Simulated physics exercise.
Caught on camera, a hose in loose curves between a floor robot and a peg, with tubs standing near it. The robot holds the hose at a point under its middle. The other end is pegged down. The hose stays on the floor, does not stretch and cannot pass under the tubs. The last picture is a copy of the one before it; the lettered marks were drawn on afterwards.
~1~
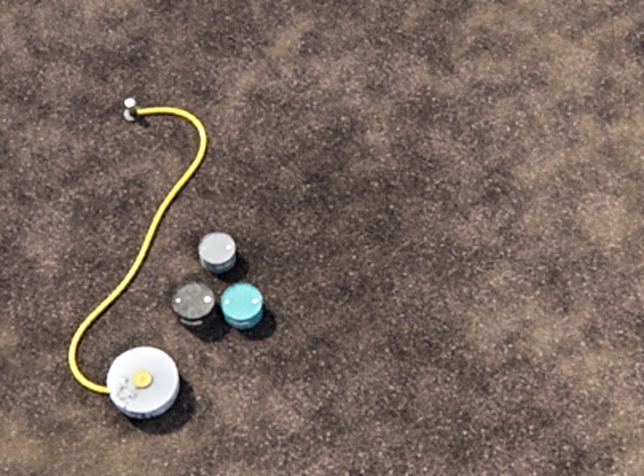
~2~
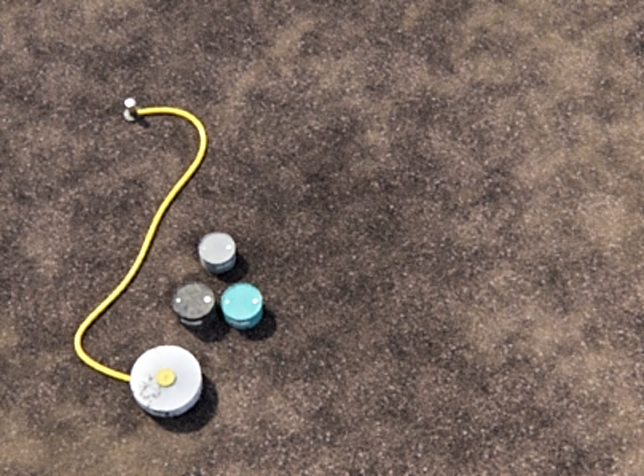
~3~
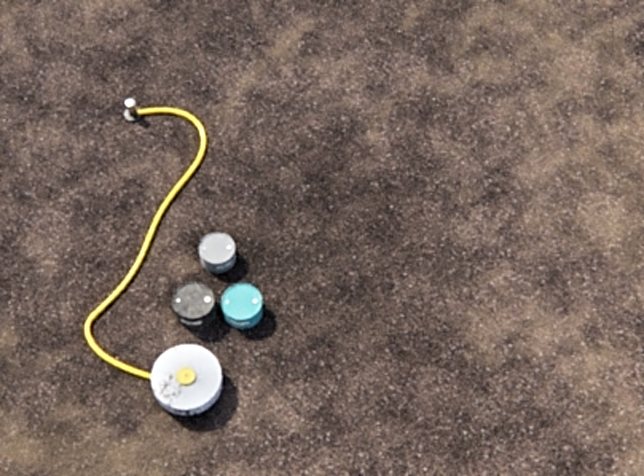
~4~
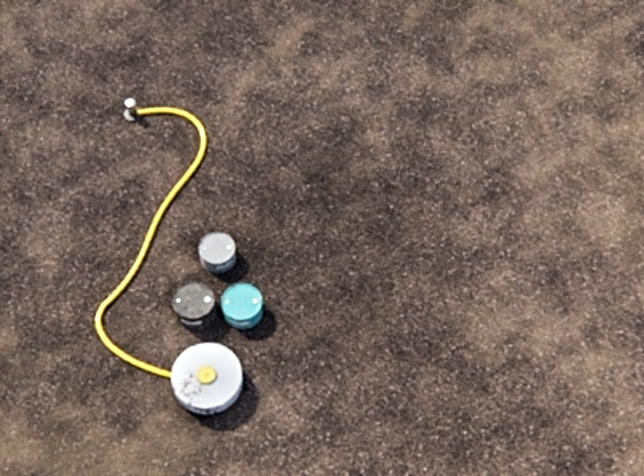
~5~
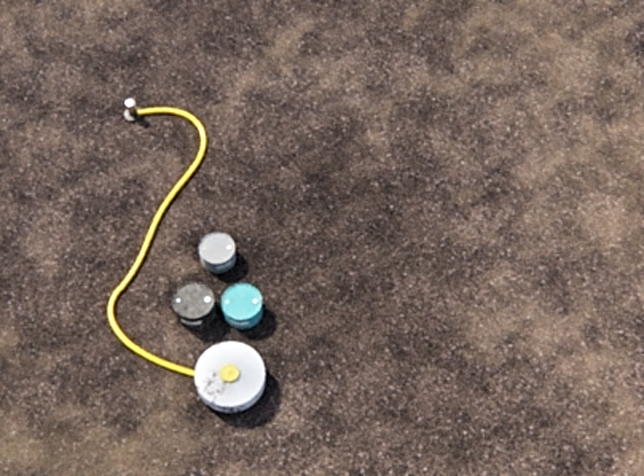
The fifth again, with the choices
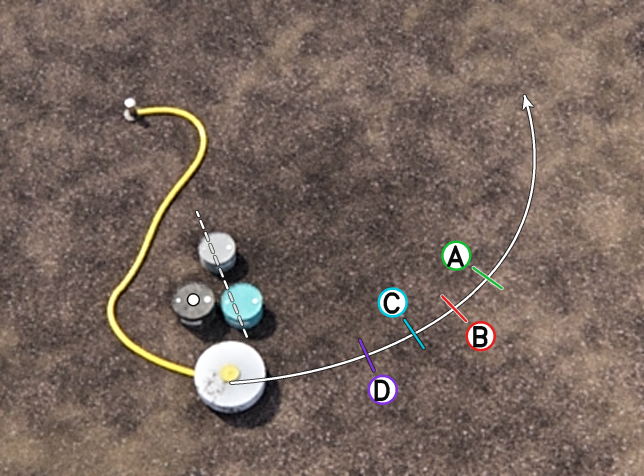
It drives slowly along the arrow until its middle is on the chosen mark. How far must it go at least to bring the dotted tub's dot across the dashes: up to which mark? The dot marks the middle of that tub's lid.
As far as tick B.
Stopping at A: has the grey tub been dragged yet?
Yes.
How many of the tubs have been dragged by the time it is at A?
Three.
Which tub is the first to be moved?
Black.
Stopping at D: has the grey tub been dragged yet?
No.
On the marked copy, A at (487, 278); B at (454, 308); C at (414, 334); D at (367, 355); the dashed line at (221, 272); the route from (231, 383) via (474, 292) to (525, 96); the white dot at (193, 300).
Taking B. A third of the way, robot (316, 365); black tub (194, 305).
Two thirds of the way, robot (395, 339); black tub (196, 304).
When it is over, robot (455, 303); black tub (236, 270); turquoise tub (274, 282); grey tub (219, 242); the dot on the black tub is over the dashed line.
As for the rest, A does it too, but is farther than needed; C leaves the dotted tub short, at (208, 290); D leaves the dotted tub short, at (194, 305).
